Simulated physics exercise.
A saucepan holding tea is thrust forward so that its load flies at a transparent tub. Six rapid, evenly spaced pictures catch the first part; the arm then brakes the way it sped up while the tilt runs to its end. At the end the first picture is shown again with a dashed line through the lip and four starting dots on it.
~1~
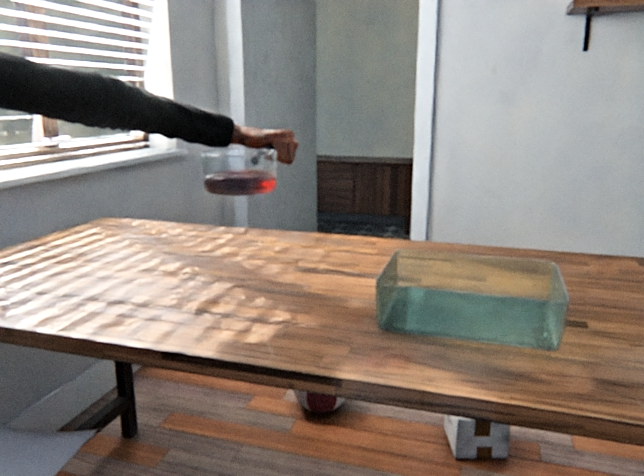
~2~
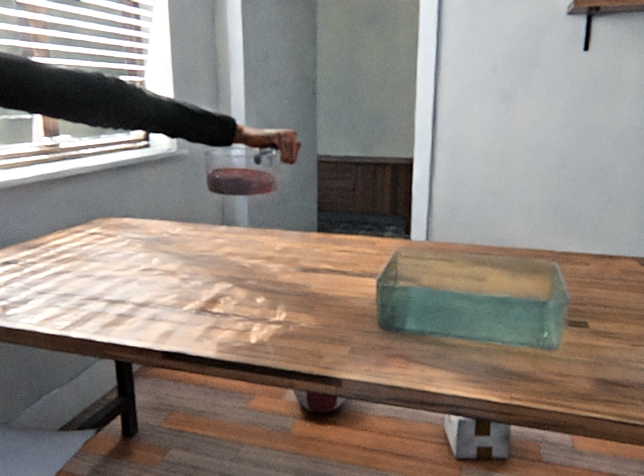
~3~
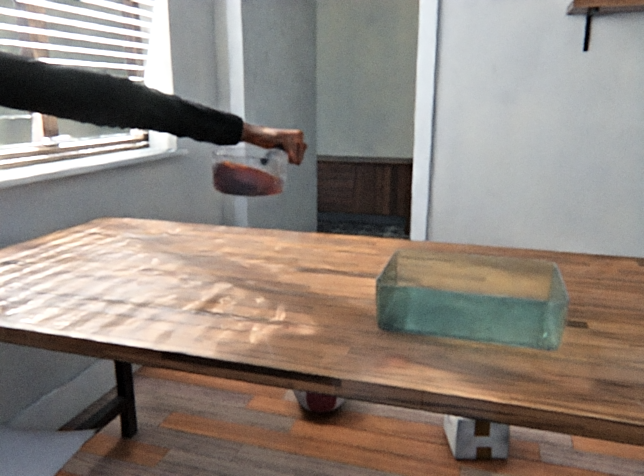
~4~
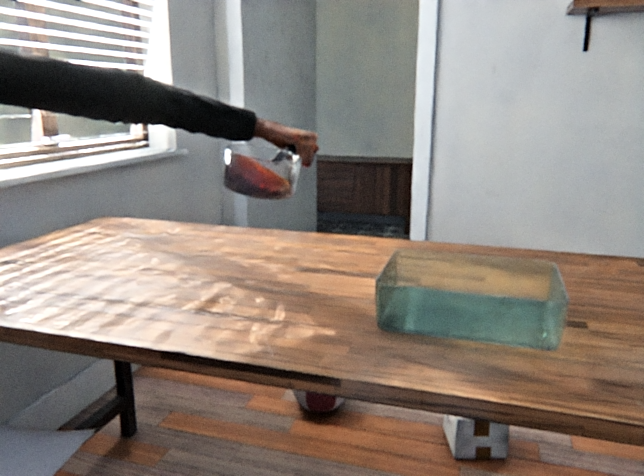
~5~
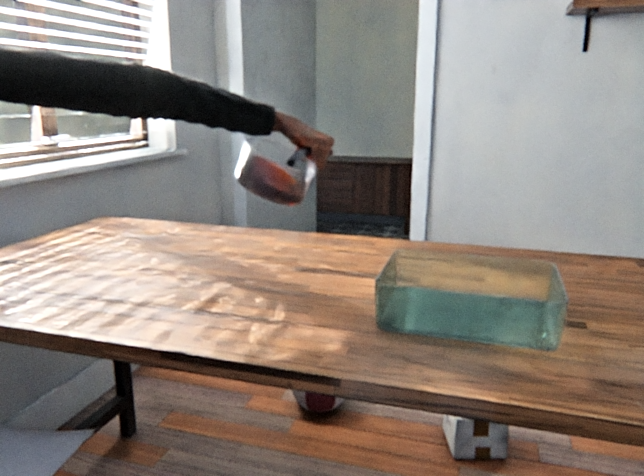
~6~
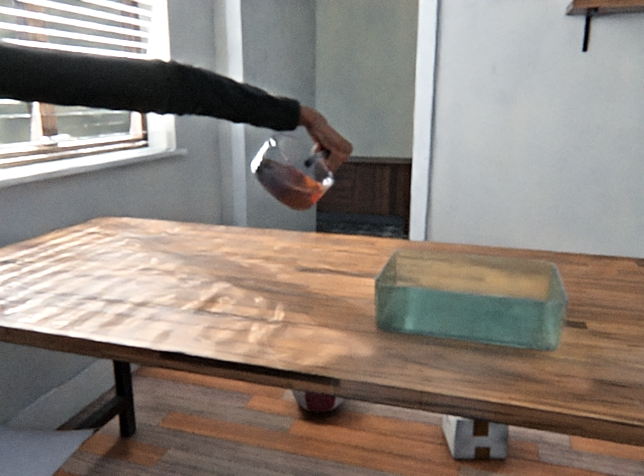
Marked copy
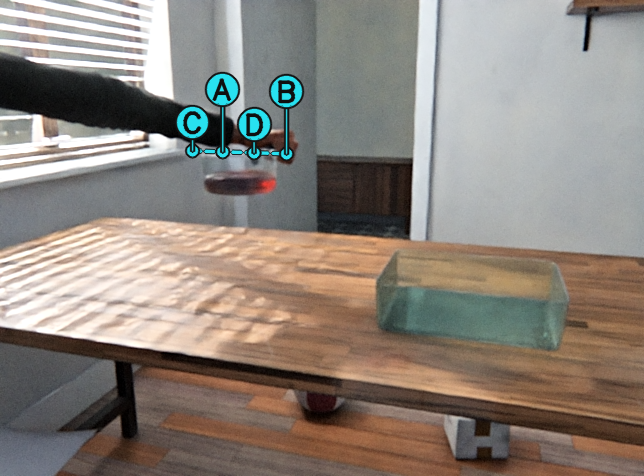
A clear container of reddish liquid, held by a dark-sleeved arm reaching from the left, starts upright above a wooden table, then moves slightly right and tilts progressively, while a transparent tub of greenish liquid stays still on the tabletop.
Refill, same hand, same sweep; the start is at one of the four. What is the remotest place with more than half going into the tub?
The limit is D.
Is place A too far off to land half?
Yes.
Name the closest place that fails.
Place A.
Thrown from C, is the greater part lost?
Yes, that goes wrong.
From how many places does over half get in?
Two of them.
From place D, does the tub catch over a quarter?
Yes.
On the marked copy, A at (222, 151); B at (286, 153); C at (192, 150); D at (254, 152).
For place A, about 20 % lands in the tub, 75 % falls short and 4 % goes beside or beyond.
For place B, about 77 % lands in the tub, 3 % falls short and 20 % goes beside or beyond.
For place C, about 0 % lands in the tub, 98 % falls short.
For place D, about 69 % lands in the tub, 14 % falls short and 17 % goes beside or beyond.
